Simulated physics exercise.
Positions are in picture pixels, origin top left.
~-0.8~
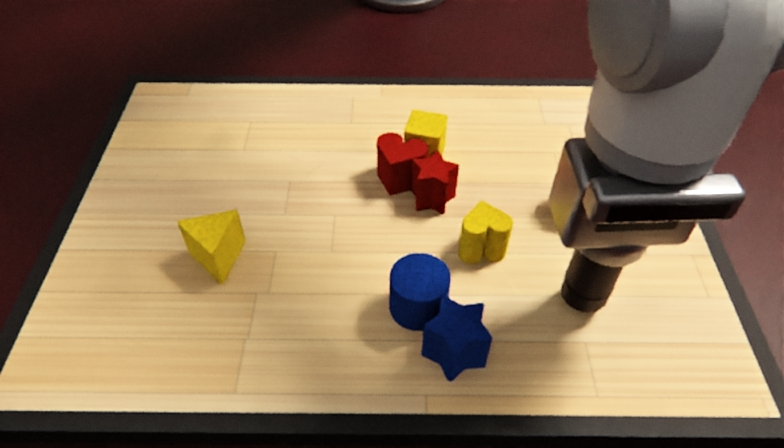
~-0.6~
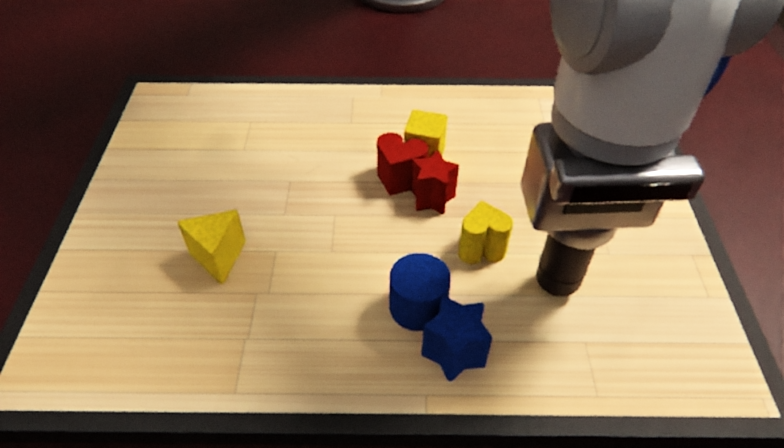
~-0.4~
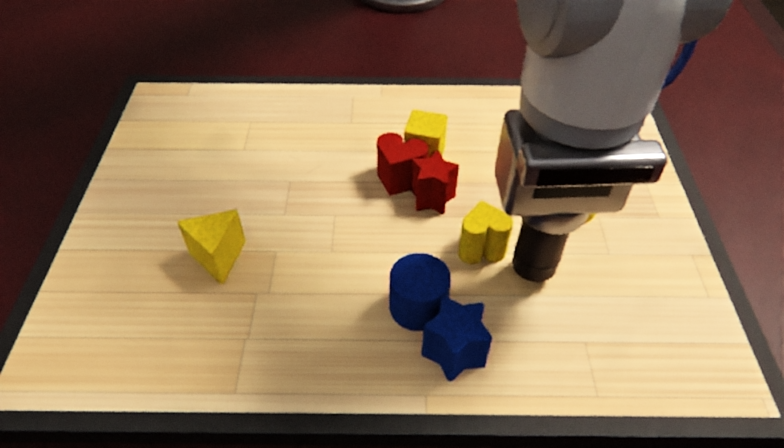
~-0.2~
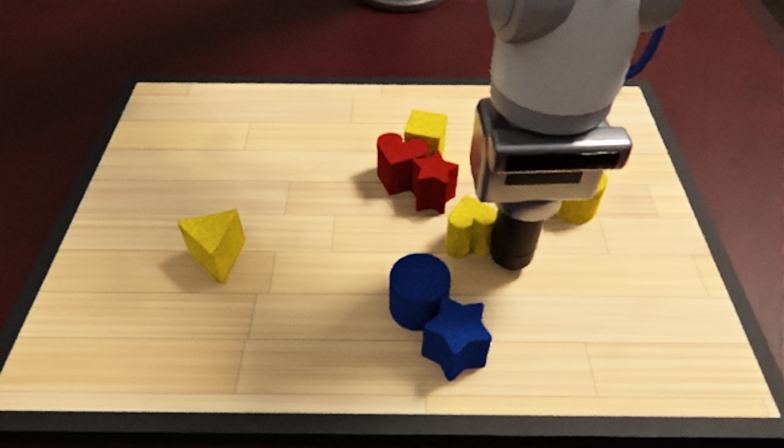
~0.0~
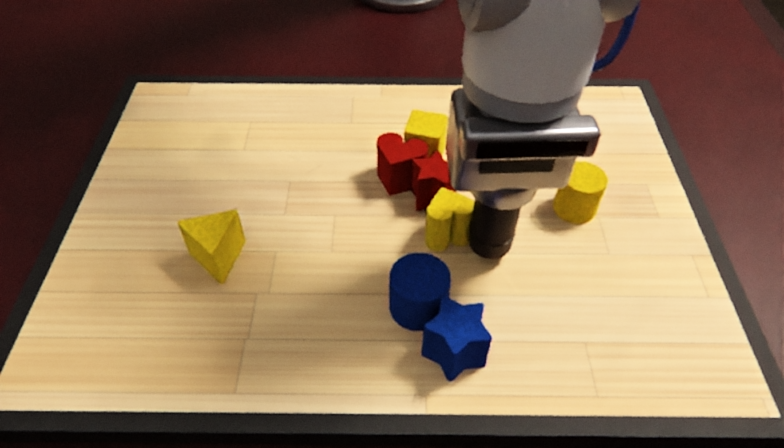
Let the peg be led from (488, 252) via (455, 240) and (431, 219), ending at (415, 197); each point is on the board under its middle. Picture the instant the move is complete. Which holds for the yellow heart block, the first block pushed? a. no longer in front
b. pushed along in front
a (no longer in front)
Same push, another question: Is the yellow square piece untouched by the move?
Short answer: No.
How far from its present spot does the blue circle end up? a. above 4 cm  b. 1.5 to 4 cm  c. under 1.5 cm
c: Under 1.5 cm.
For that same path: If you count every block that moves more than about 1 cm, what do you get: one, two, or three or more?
Of all the blocks, three or more travel more than a centimetre.
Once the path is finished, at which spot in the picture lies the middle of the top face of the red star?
At roughly (423, 141).
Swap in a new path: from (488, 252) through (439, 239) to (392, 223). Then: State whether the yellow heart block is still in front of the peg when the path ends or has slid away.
The peg still pushes it.
The first path, step by step. Halfway along, peg at (442, 222); yellow heart block at (400, 190), turned 20° anticlockwise.
At the end, peg at (415, 189); red heart block at (385, 127), turned 30° anticlockwise; blue circle not moved; yellow square piece at (424, 110), turned 30° clockwise; red star at (423, 141); yellow heart block at (384, 179), turned 95° anticlockwise.
